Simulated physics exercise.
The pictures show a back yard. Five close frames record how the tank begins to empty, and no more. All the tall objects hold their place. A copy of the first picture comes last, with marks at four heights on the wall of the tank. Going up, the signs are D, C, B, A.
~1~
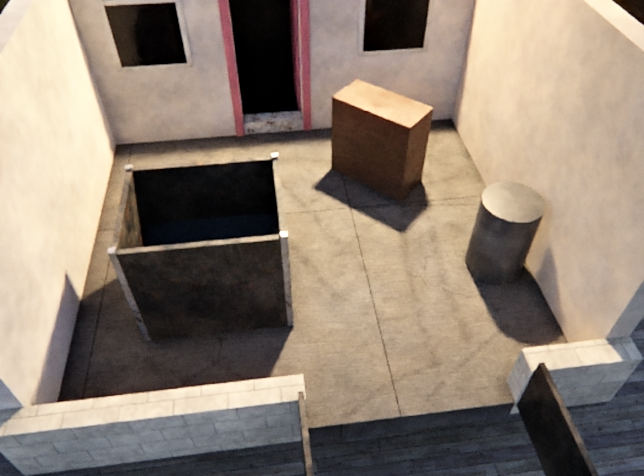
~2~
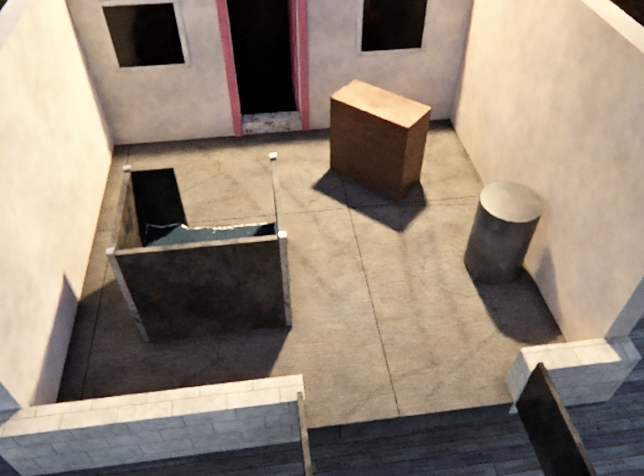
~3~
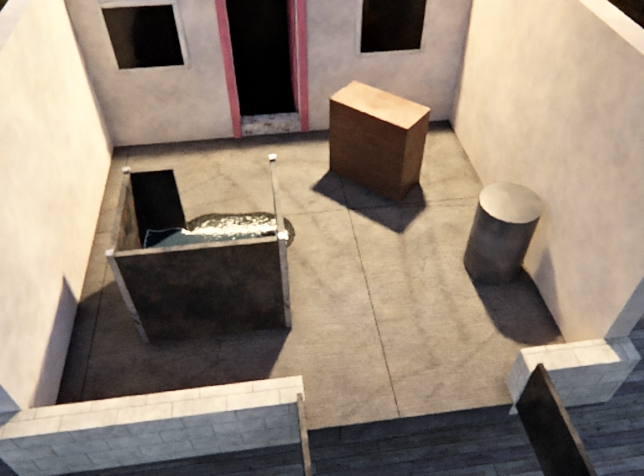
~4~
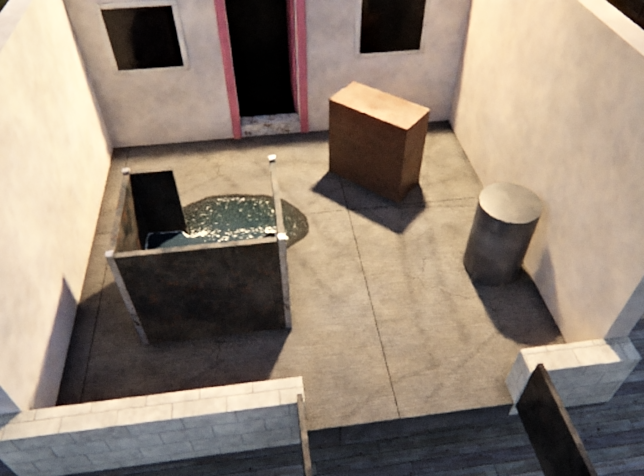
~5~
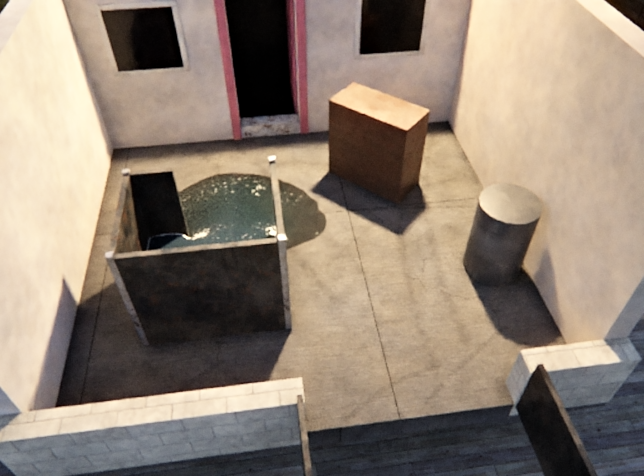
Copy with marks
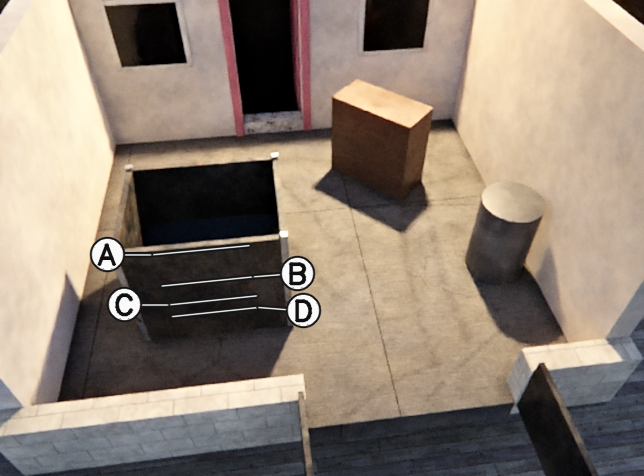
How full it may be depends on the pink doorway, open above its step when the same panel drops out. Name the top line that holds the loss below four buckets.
Take C.
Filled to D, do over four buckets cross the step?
No.
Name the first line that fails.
It is B.
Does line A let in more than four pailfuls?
Yes, that goes wrong.
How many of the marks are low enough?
Two.
On the marked copy, A at (200, 250); B at (208, 281); C at (212, 300); D at (215, 312); from the bottom up D, C, B, A.
With A, dozens of bucketfuls pour in.
With B, about 9 bucketfuls get in.
With C, a bucket or two gets in.
With D, nothing gets over.
